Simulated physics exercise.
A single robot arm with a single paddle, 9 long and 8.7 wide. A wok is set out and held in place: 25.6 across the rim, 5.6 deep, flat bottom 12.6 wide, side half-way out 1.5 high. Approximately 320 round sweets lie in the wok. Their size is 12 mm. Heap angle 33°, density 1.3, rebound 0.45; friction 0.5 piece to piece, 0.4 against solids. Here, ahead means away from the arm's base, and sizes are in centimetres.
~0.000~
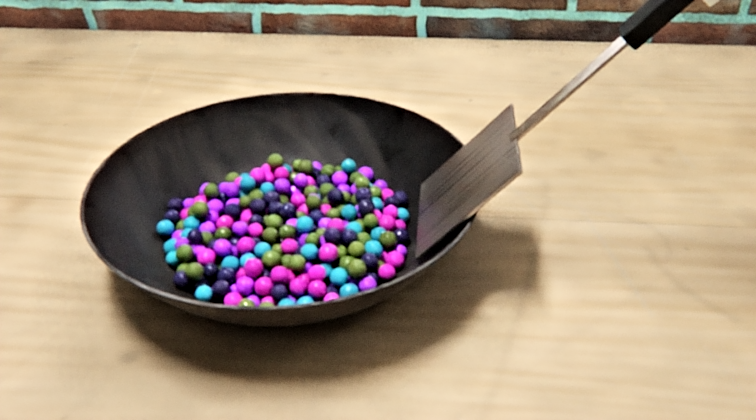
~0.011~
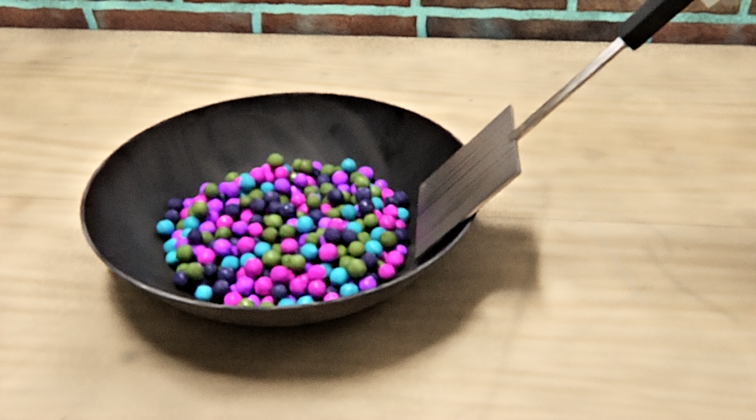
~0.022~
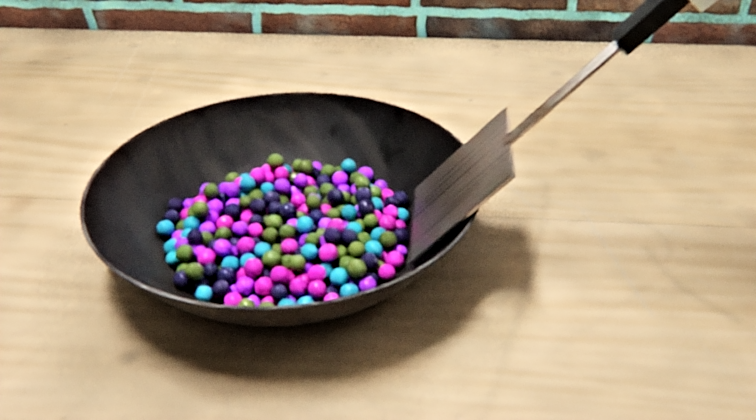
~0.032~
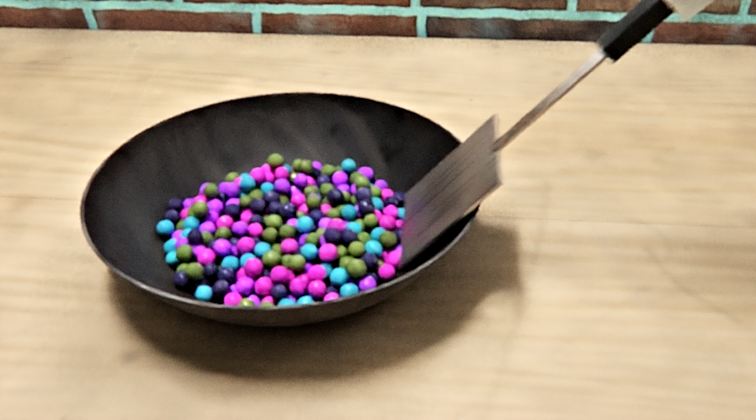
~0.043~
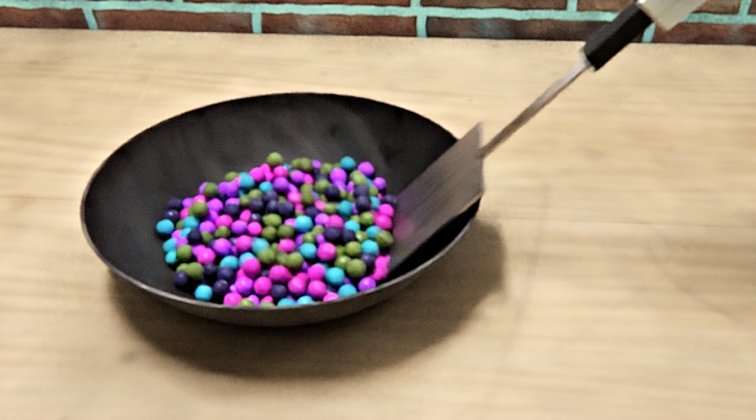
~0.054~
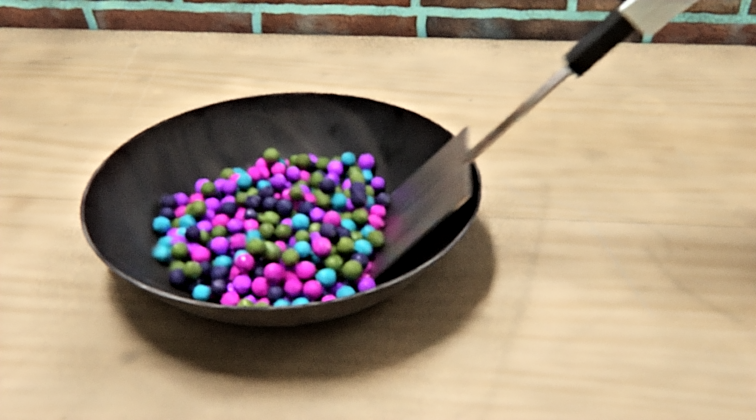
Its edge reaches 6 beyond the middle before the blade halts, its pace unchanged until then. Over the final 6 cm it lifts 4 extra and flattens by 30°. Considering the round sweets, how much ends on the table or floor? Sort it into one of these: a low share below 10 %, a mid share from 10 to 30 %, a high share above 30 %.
A low share, below 10 %.
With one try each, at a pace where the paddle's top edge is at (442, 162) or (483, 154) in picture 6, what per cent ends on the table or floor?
Try one roughly 10 per cent; try two roughly 0 per cent.
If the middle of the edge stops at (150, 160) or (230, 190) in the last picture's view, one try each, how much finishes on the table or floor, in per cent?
First try roughly 35 percent, second roughly 0 percent.
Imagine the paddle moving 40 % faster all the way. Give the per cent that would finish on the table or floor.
Estimated result: Some 15 %.
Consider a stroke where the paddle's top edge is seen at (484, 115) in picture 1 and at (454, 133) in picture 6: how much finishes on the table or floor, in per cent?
Roughly 0 %.
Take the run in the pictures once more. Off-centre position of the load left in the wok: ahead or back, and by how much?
The balance point lies close to 4.5 cm ahead.
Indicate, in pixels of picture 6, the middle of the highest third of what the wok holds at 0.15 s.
The middle lies somewhere about (206, 197).
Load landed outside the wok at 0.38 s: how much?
It is near 5 percent.
After 0.10 s, sloping 49°, highest piece 6 above the table; 321 in the wok.
After 0.15 s, sloping 38°, highest piece 8 above the table; 320 in the wok, 1 on the blade or in flight.
After 0.38 s, sloping 19°, highest piece 7 above the table; 306 in the wok, 14 on the table or floor, 1 on the blade or in flight.
After 1.43 s, sloping 19°, highest piece 6 above the table; 306 in the wok, 15 on the table or floor.
In the end, 306 in the wok, 15 on the table or floor. That is 5 % on the table or floor.
